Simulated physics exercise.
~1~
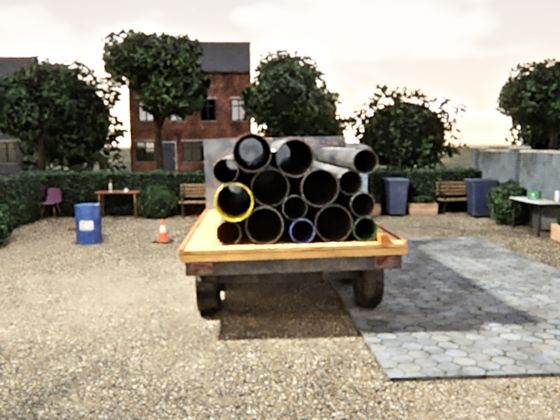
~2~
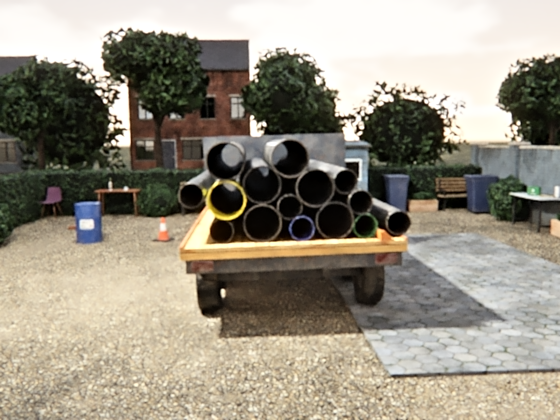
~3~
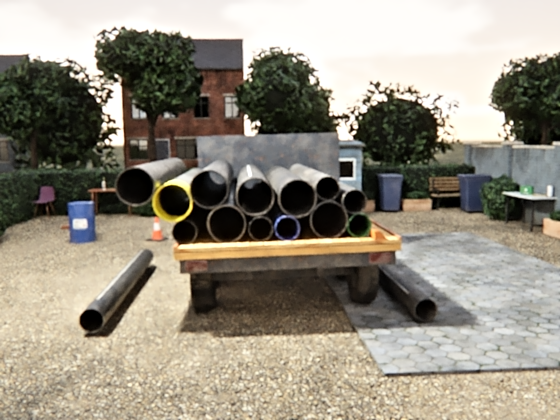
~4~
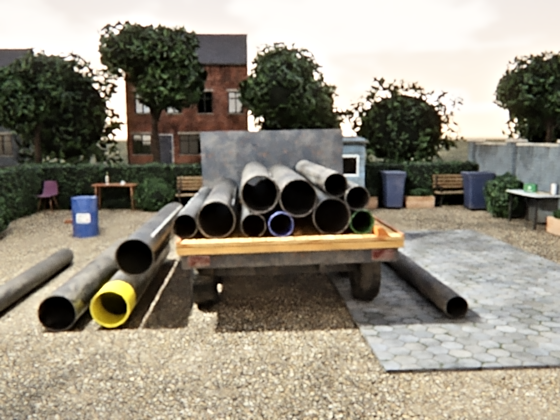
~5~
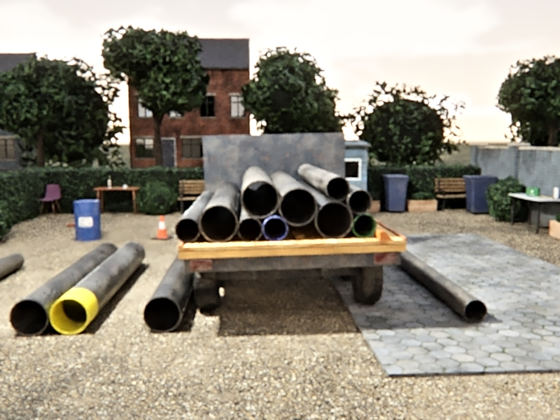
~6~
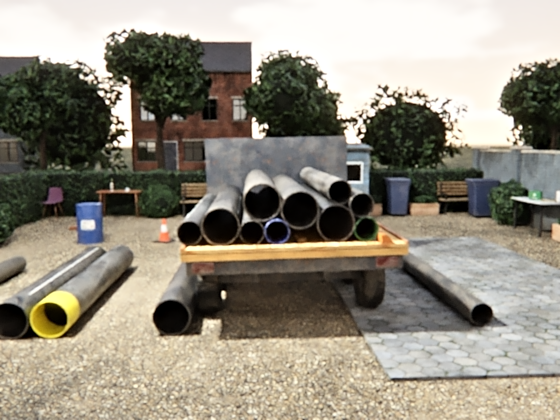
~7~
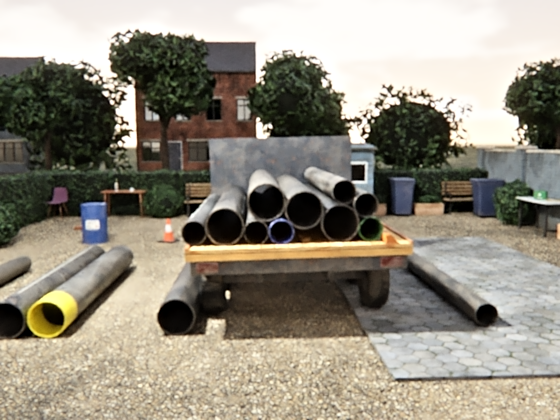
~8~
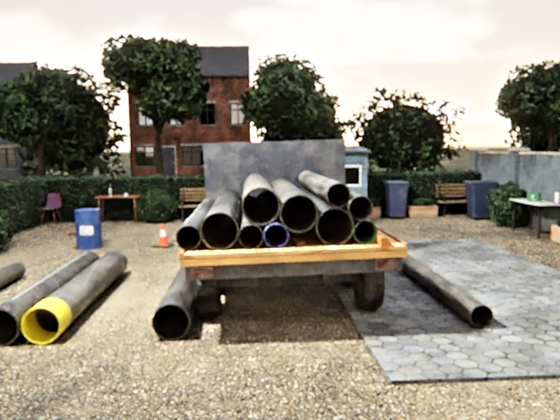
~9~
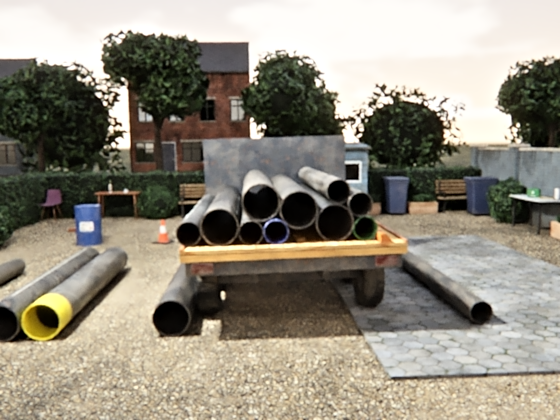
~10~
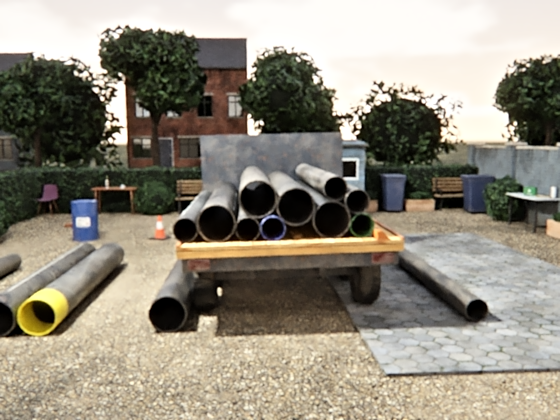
In a gravel yard with hedges, trees and a brick building behind, a stack of dark pipes on a trailer slumps and spreads, and several roll off both sides; the yellow-rimmed one drops off the left and comes to rest on the ground, while the blue and green ones stay aboard.
